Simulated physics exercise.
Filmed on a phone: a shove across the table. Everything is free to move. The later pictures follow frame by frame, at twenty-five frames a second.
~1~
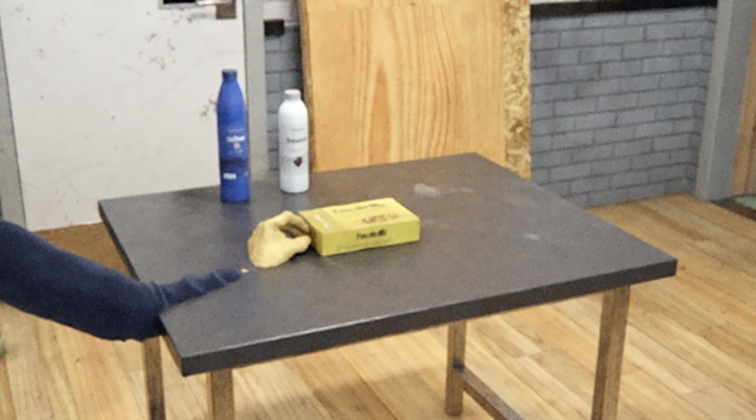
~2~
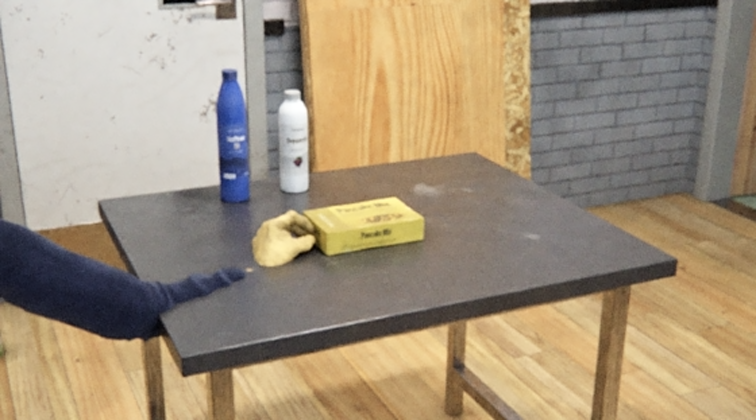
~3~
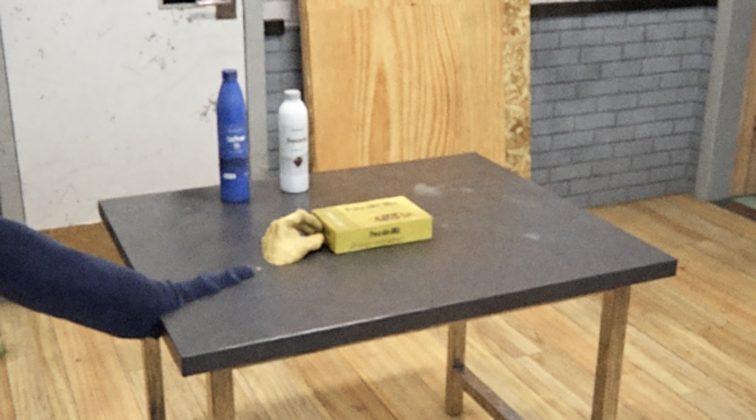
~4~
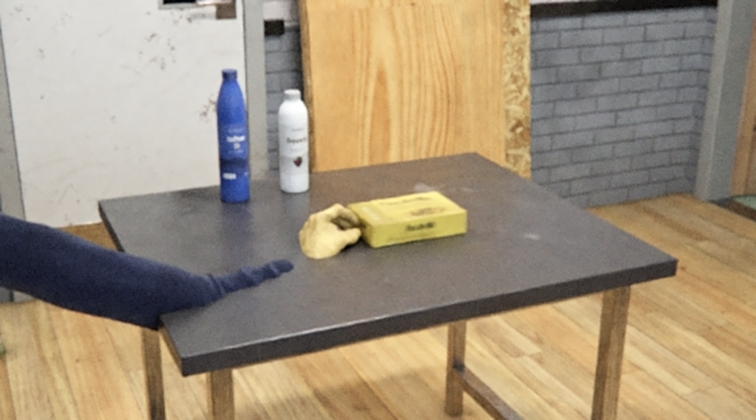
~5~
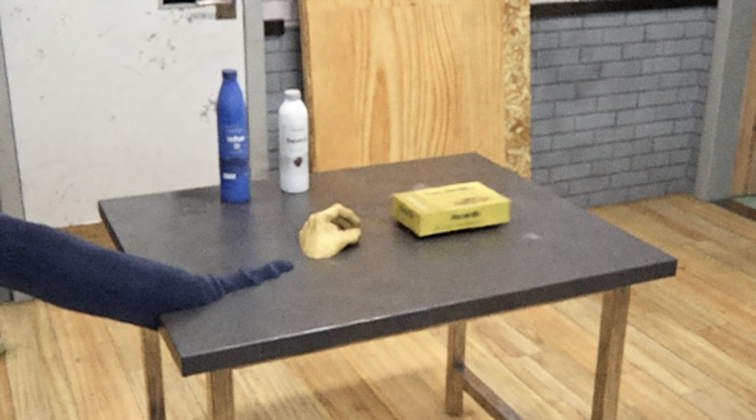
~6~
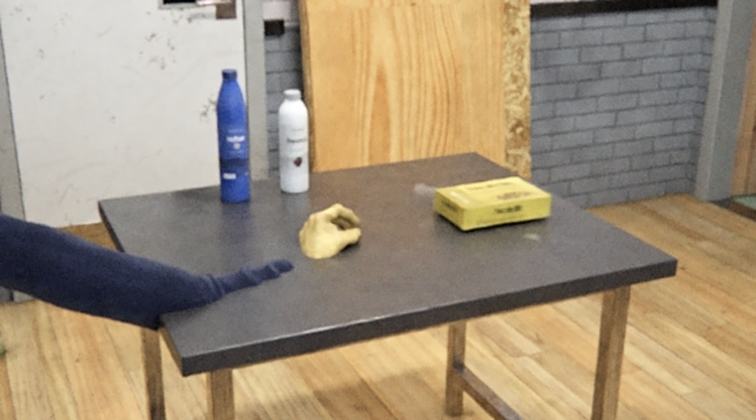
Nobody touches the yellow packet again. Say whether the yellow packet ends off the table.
The yellow packet goes over the edge.
Then, 0.20 s later than the last frame, yellow packet now off the table.
Then, 0.40 s later than the last frame, things are still on the move.
Then, 0.60 s later than the last frame, as before.
When it is over, off the table, yellow packet.
